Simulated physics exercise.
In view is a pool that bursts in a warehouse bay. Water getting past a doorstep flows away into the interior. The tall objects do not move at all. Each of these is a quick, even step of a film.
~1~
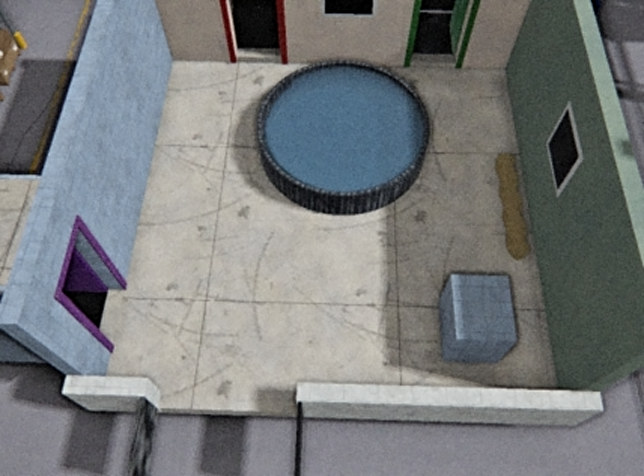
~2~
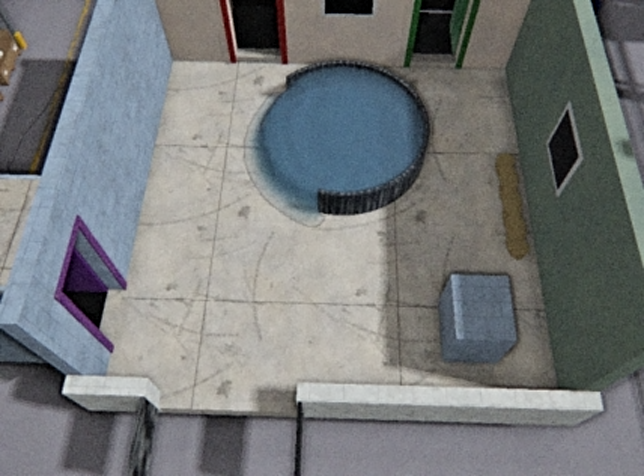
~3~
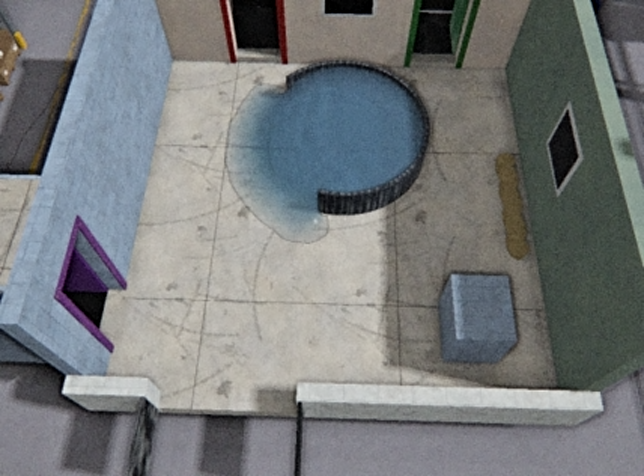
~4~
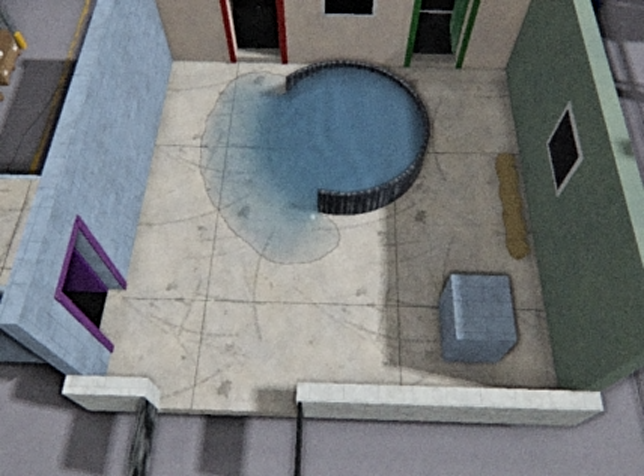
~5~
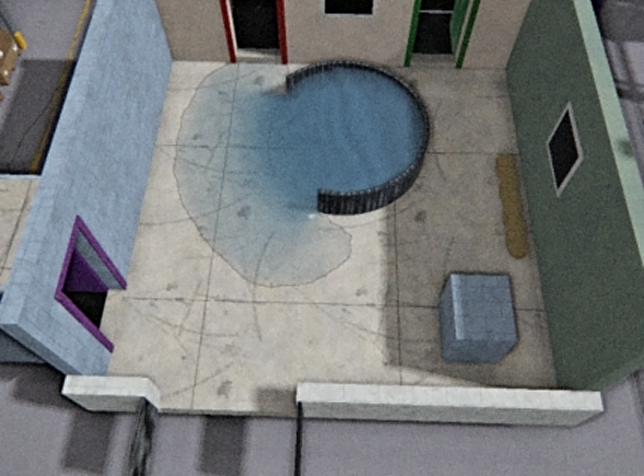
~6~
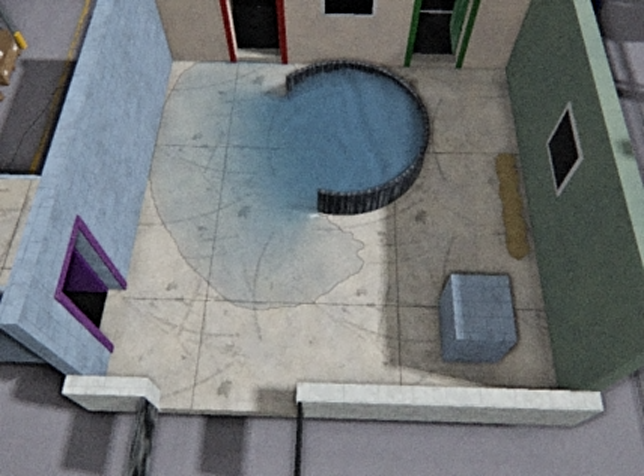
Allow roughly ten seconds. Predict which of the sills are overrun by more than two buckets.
The purple door is overrun, the green door is not overrun, the red door is not overrun.
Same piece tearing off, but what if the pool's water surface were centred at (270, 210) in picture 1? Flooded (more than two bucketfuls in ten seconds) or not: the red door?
Checking the red door, it comes in lower.
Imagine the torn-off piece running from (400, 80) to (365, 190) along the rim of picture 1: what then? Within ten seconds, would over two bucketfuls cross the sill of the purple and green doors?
Looking at the doors, the purple door overshoots the limit while the green door overshoots the limit.
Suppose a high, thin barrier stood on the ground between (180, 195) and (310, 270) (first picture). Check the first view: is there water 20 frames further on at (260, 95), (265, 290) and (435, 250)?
Reading them off in sequence: Swamped, swamped, swamped.
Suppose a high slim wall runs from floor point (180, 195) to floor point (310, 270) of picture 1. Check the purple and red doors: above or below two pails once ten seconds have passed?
Purple: Falls short; red: Overshoots.
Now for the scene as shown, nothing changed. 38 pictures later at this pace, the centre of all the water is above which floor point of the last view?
Around pixel (273, 185).
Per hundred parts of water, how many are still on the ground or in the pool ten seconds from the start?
Roughly 66 parts in every hundred.
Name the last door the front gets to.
It's the green one.
A moment on, water covers 45 % of the floor; the purple door wet at the sill, nothing in, the green door not reached, the red door wet at the sill, nothing in.
Next, water covers 45 % of the floor; the purple door over two buckets in, the green door not reached, the red door wet at the sill, nothing in.
Then, water covers 50 % of the floor; the purple door over two buckets in, the green door not reached, the red door wet at the sill, nothing in.
Later, water covers 75 % of the floor; the purple door far over two buckets in, the green door wet at the sill, nothing in, the red door wet at the sill, nothing in.
In the end, water covers 95 % of the floor; the purple door far over two buckets in, the green door wet at the sill, nothing in, the red door wet at the sill, nothing in.
